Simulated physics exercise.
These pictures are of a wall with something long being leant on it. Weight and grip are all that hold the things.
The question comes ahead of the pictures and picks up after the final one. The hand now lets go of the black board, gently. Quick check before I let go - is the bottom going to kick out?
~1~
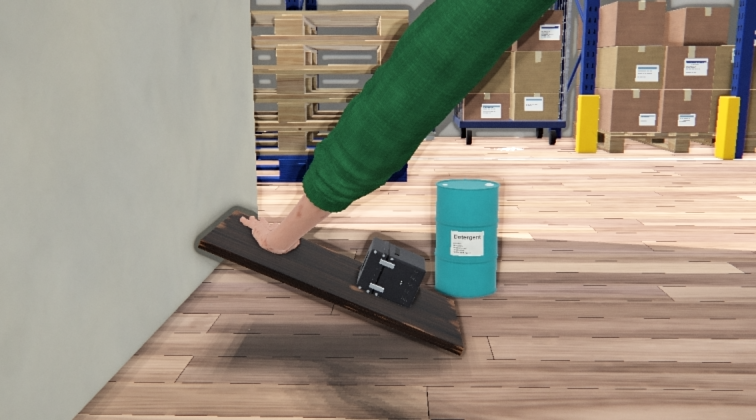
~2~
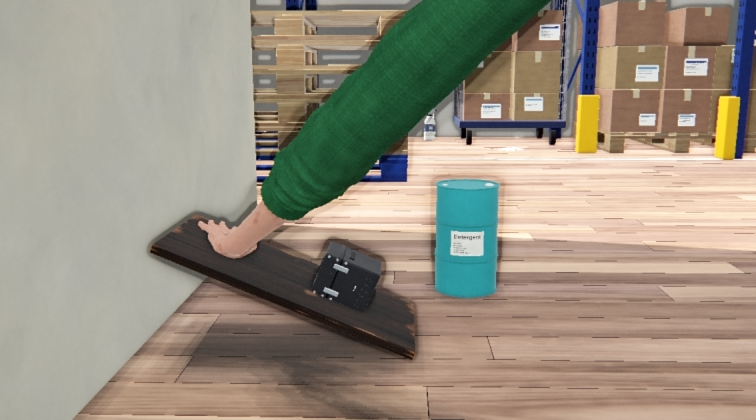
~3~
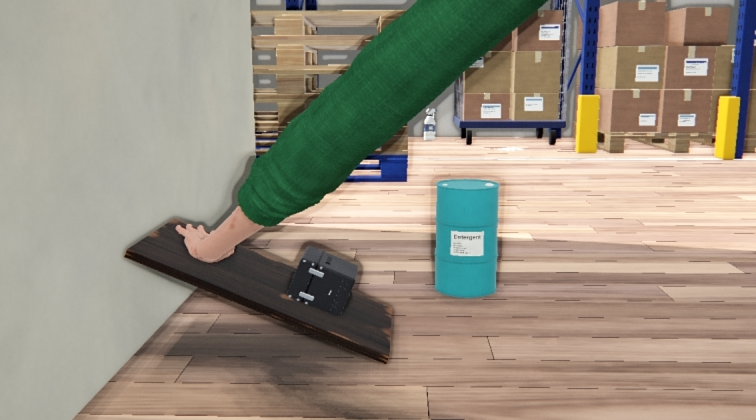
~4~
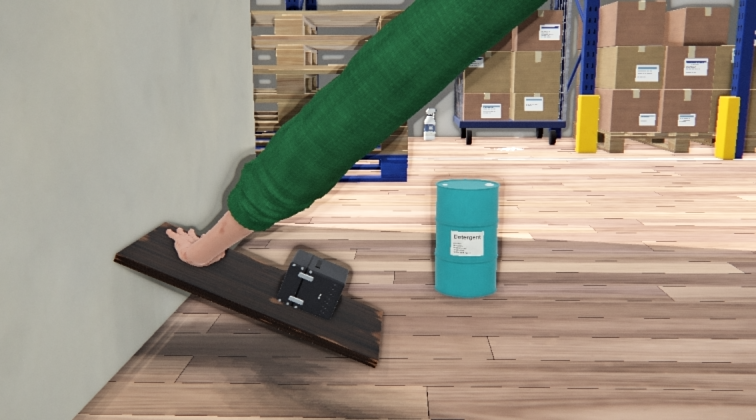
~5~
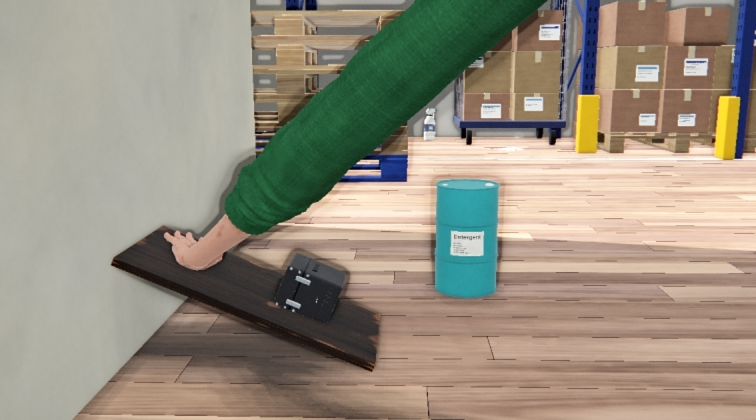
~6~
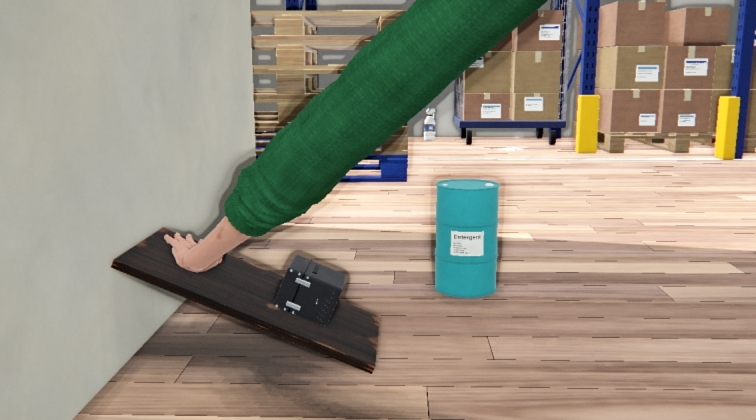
Yes, it kicks out.
Then, 0.42 s after the last picture, black board sunk by 23° near (271, 342).
Then, 0.86 s after the last picture, black board resting near (271, 342).
At rest, moved from the start, black board; turquoise canister in place. Seen from the same camera at the end, black board near (271, 342). The board gives way.
